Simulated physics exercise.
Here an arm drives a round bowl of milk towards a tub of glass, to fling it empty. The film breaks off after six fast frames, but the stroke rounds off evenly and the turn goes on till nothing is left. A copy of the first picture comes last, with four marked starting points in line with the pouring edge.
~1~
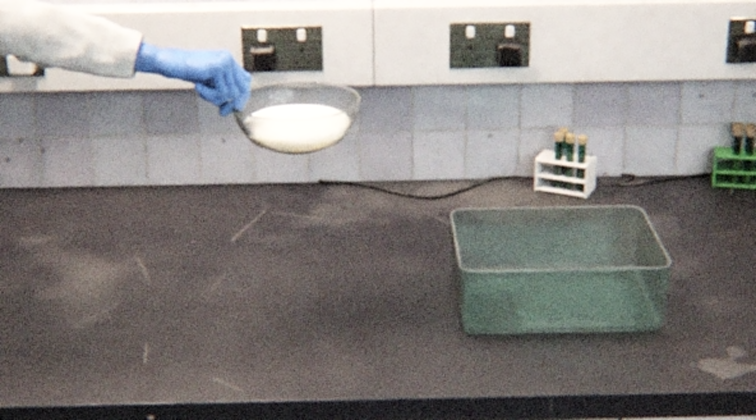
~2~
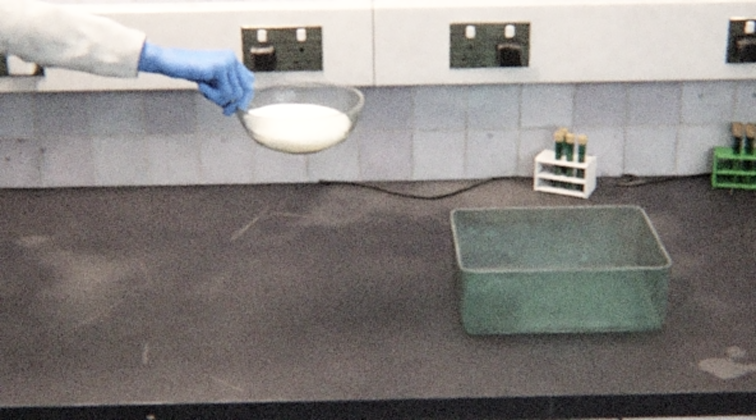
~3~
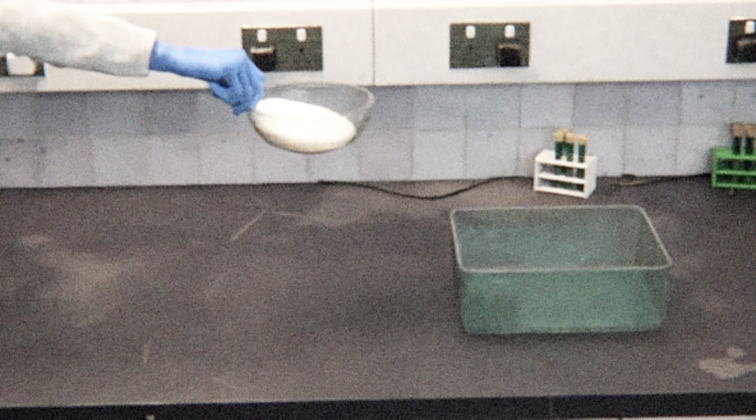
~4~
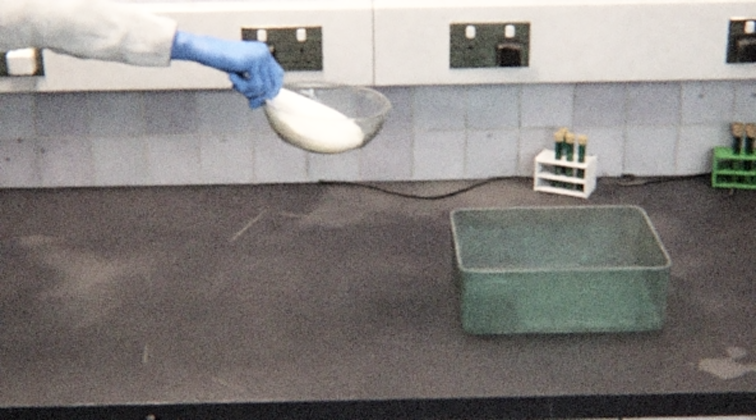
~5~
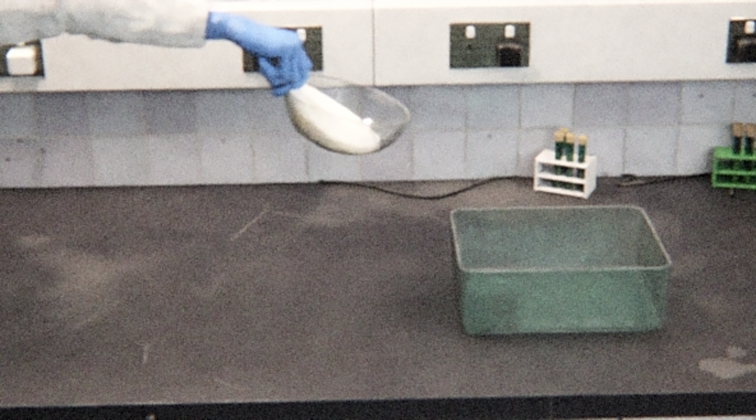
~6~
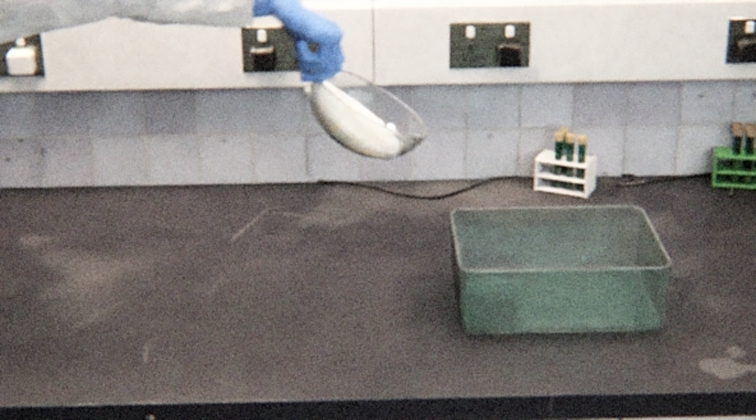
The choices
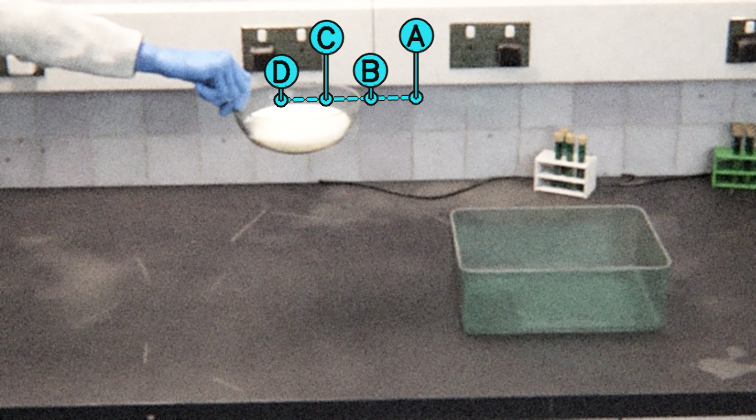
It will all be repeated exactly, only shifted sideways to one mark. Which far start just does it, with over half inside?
D will do.
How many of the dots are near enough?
All of them.
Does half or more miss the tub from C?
No, that is safe.
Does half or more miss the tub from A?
No.
In cyan, A at (416, 97); B at (370, 98); C at (326, 99); D at (281, 99).
With A, about 86 % lands in the tub, 7 % falls short and 7 % goes beside or beyond.
With B, about 84 % lands in the tub, 11 % falls short and 5 % goes beside or beyond.
With C, about 75 % lands in the tub, 10 % falls short and 15 % goes beside or beyond.
With D, about 62 % lands in the tub, 27 % falls short and 11 % goes beside or beyond.
